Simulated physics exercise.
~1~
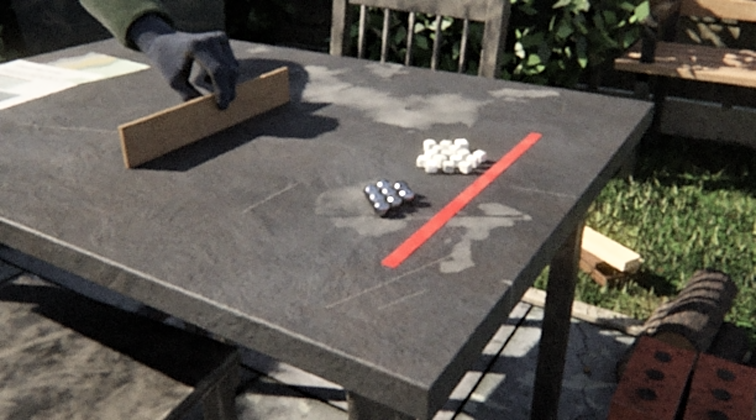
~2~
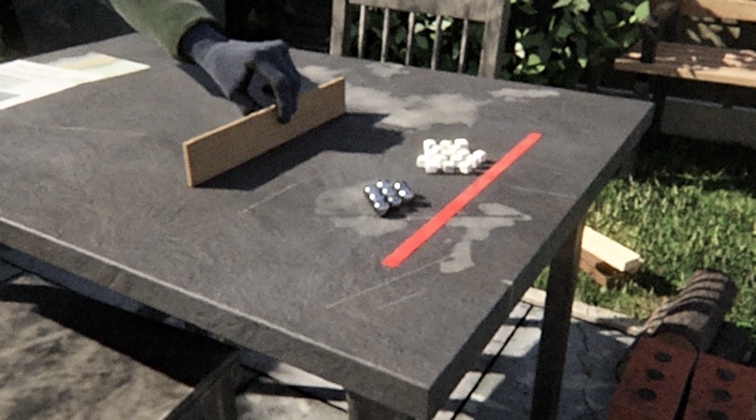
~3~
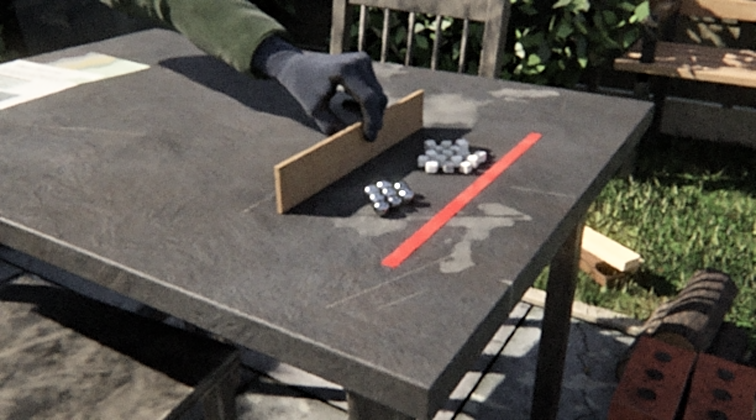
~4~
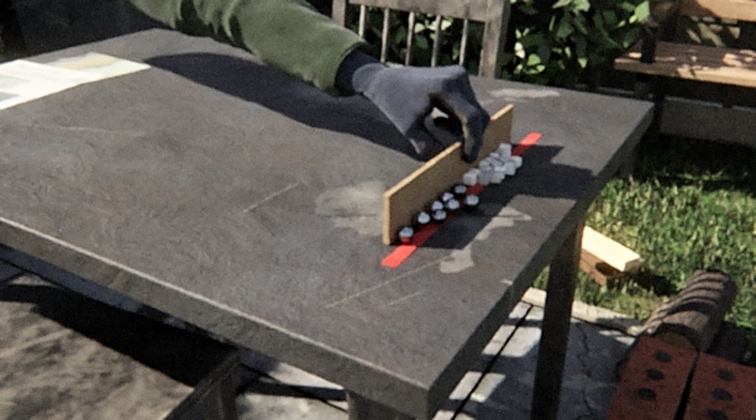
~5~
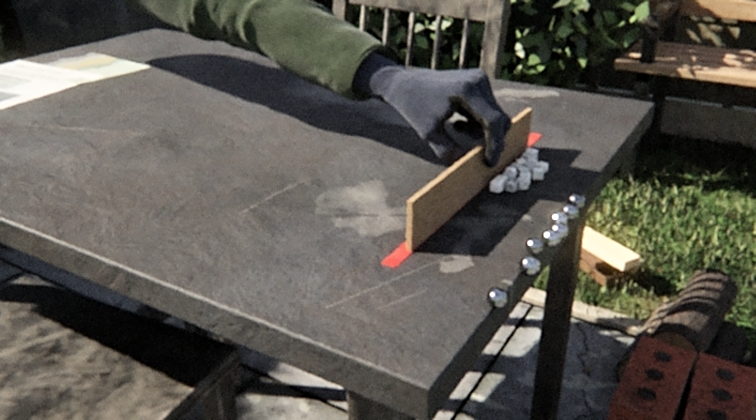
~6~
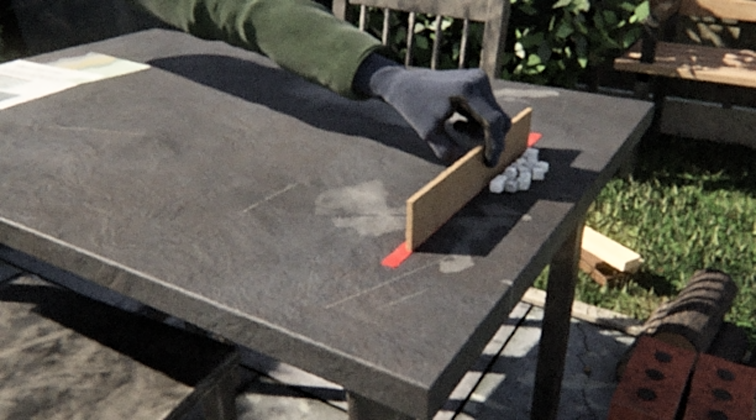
On a dark outdoor table beside a lawn, a gloved hand holds a thin wooden-looking strip upright, left of two small batches and a line of red tape. The hand slides the strip rightward toward the shiny, round pieces in the nearer batch and the white, chunky pieces behind them. It reaches both and pushes them across the tape, then stops there. The shiny balls keep rolling, spreading out toward the table's right edge, while the white pieces settle just past the strip. Finally, the balls have all gone over the edge, and the white pieces remain on the table.
